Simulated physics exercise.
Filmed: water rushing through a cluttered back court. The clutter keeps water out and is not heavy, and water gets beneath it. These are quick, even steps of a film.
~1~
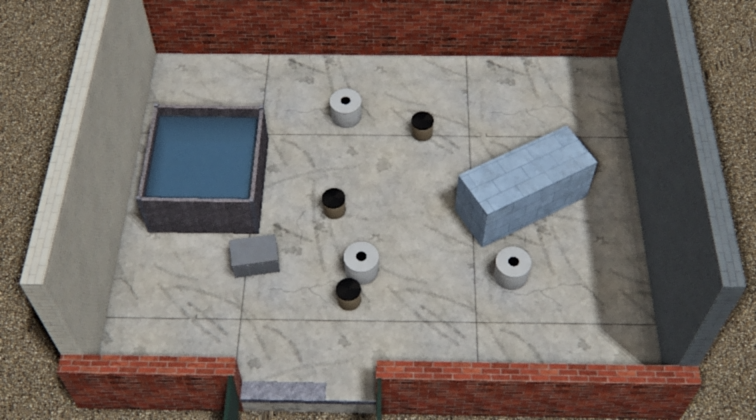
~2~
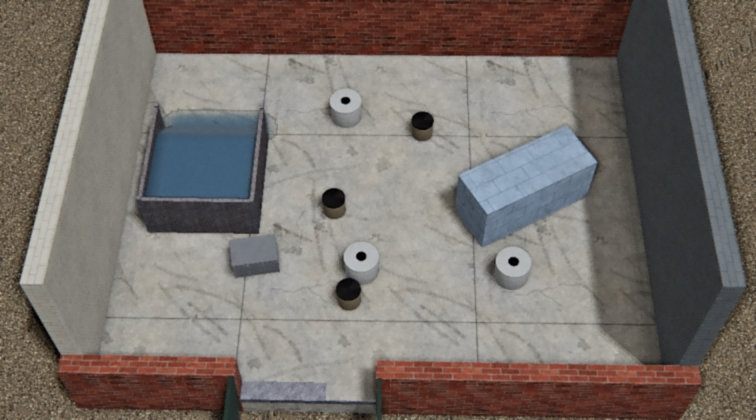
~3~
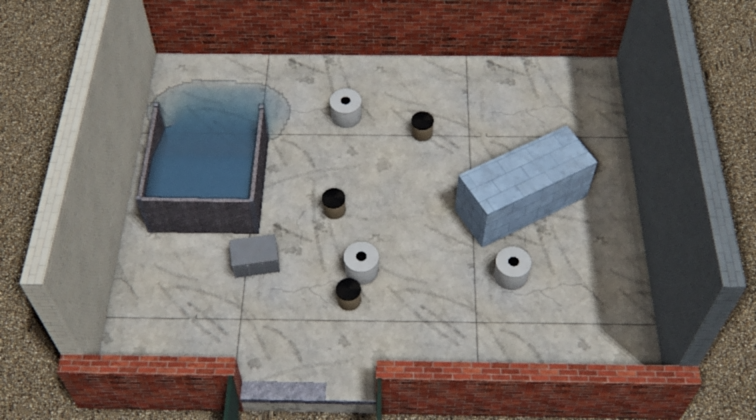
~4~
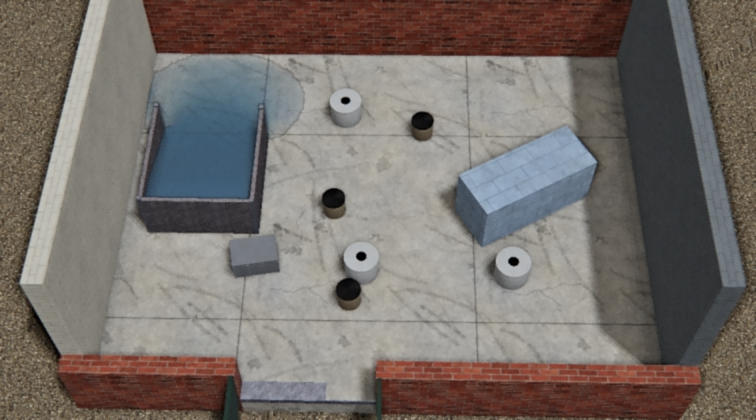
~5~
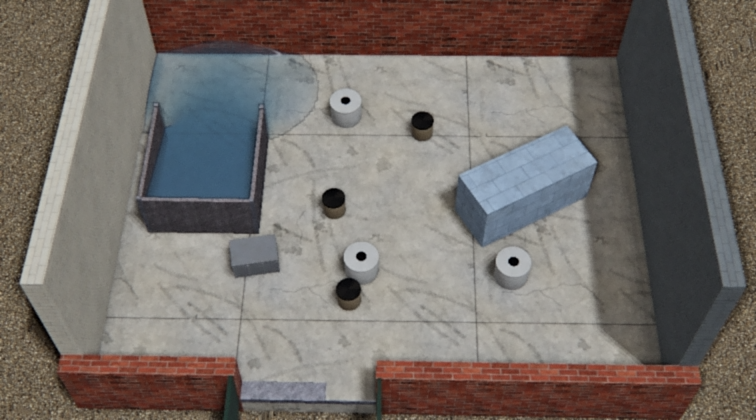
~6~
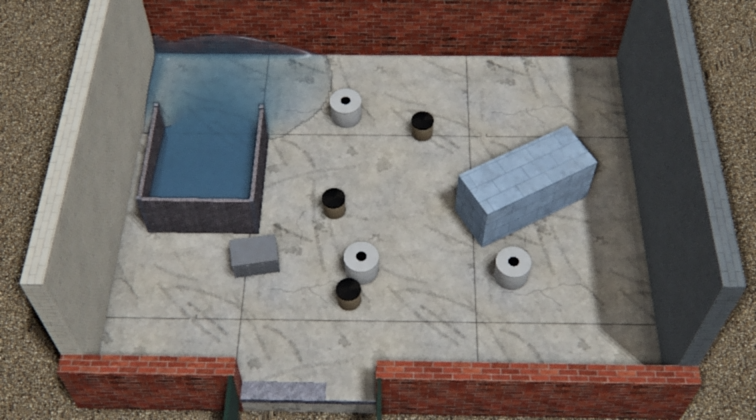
Water spreading from an open-backed tank across the pale courtyard floor to the brick wall, the scattered pots and blocks staying still.
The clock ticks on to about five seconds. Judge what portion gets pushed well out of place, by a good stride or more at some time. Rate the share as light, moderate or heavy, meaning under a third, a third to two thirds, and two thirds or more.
Light.
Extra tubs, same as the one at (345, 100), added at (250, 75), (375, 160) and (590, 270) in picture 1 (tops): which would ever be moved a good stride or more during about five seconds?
First driven off; second driven off; third falls short.
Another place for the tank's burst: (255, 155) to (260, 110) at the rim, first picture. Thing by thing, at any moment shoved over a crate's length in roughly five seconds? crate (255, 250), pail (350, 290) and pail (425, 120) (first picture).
Same order as named: Not sent that far; not sent that far; sent that far.
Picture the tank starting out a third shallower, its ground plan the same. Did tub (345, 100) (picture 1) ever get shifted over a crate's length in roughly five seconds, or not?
Covered the distance.
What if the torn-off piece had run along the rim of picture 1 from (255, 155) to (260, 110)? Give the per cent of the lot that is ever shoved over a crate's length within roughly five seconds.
I'd put it around 40 percent.
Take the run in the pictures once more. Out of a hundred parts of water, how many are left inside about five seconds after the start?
100 in a hundred.
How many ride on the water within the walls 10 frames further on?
Tally: 0.
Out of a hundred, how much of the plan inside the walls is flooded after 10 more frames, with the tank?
30 in a hundred, roughly.
A moment on, 0 of 7 are well off their spots; 0 afloat.
Next, 0 of 7 are well off their spots; 0 afloat.
Later, 2 of 7 are well off their spots; 0 afloat.
In the end, 2 of 7 are well off their spots, and 2 have been at some point; 0 afloat.
